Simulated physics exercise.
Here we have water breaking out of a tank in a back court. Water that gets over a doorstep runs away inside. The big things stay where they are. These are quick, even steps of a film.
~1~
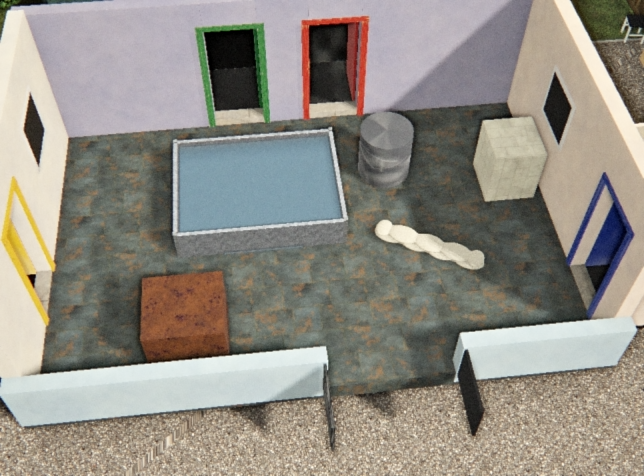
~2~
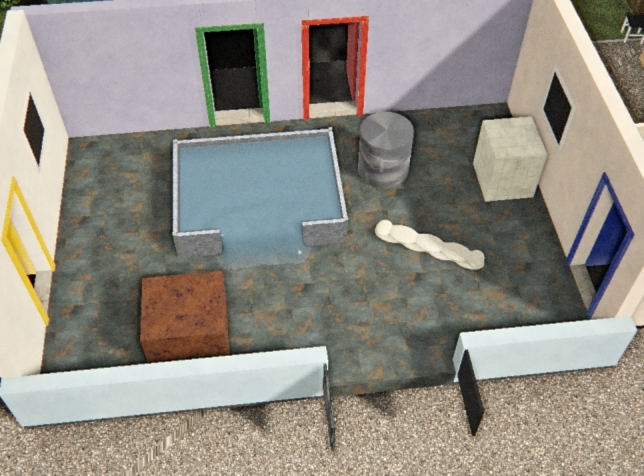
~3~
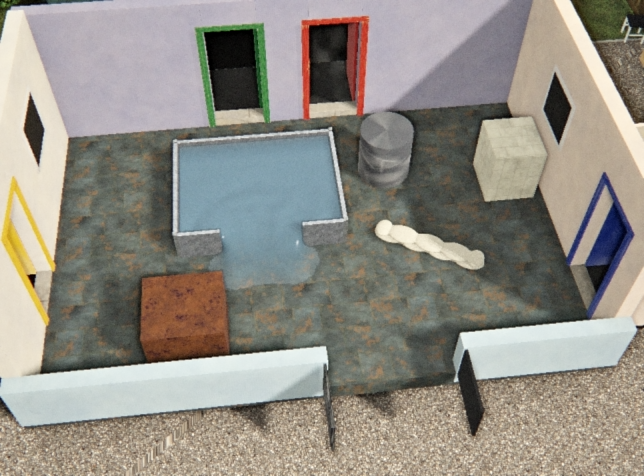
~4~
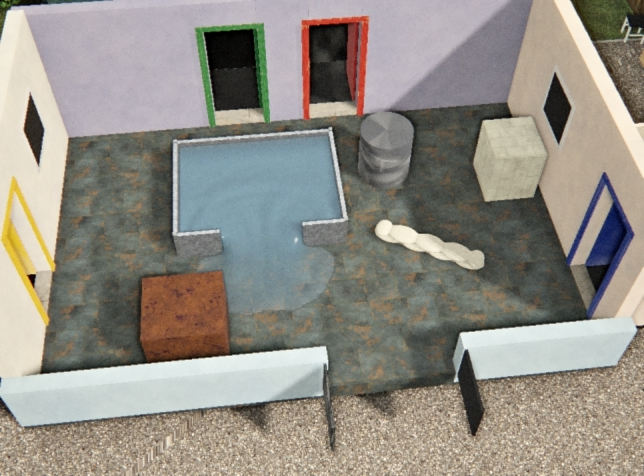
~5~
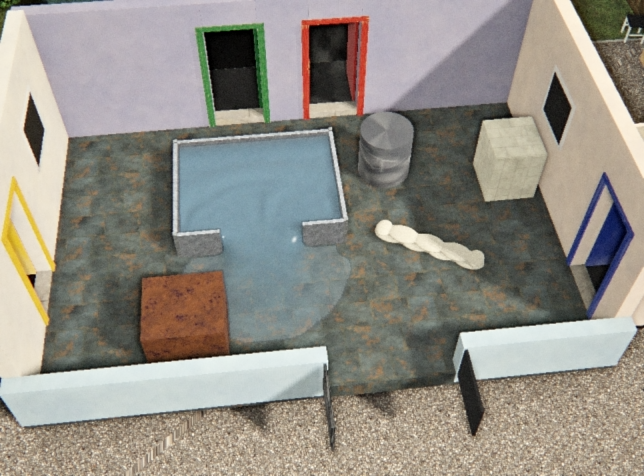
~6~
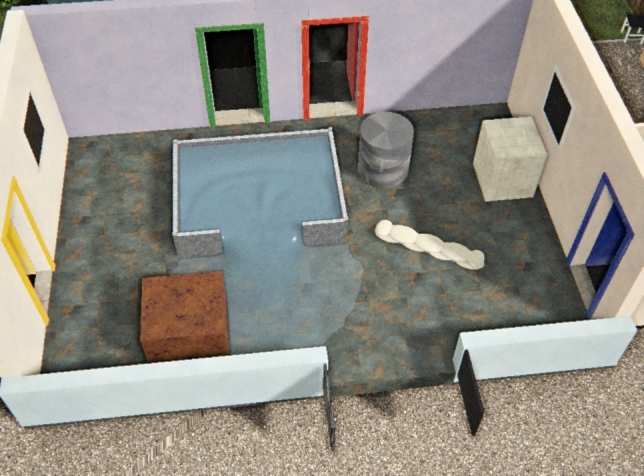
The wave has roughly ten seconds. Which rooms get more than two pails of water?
The blue door takes more than that; the green door stays under that; the yellow door takes more than that; the red door stays under that.
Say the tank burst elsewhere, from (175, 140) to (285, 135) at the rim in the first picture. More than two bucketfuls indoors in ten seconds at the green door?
Green floods.
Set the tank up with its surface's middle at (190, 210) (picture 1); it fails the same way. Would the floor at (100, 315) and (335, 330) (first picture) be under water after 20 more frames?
As listed: Wet, covered.
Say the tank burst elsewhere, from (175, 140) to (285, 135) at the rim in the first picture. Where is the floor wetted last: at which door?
That is the blue door.
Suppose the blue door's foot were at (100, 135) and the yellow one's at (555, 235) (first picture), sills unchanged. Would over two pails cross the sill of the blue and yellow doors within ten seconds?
In short: Blue door is over, yellow door is under.
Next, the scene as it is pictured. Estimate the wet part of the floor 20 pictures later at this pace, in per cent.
Some 35 per cent.
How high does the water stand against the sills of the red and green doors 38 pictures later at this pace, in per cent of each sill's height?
Near 0 and 0 in a hundred.
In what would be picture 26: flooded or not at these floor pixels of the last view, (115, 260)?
Answer: Flooded.
A moment on, water covers 15 % of the floor; the blue door not reached, the green door not reached, the yellow door not reached, the red door not reached.
Next, water covers 25 % of the floor; the blue door not reached, the green door not reached, the yellow door not reached, the red door not reached.
Then, water covers 35 % of the floor; the blue door not reached, the green door not reached, the yellow door under two buckets in, the red door not reached.
Later, water covers 60 % of the floor; the blue door over two buckets in, the green door not reached, the yellow door over two buckets in, the red door not reached.
In the end, water covers 80 % of the floor; the blue door far over two buckets in, the green door wet at the sill, nothing in, the yellow door over two buckets in, the red door not reached.
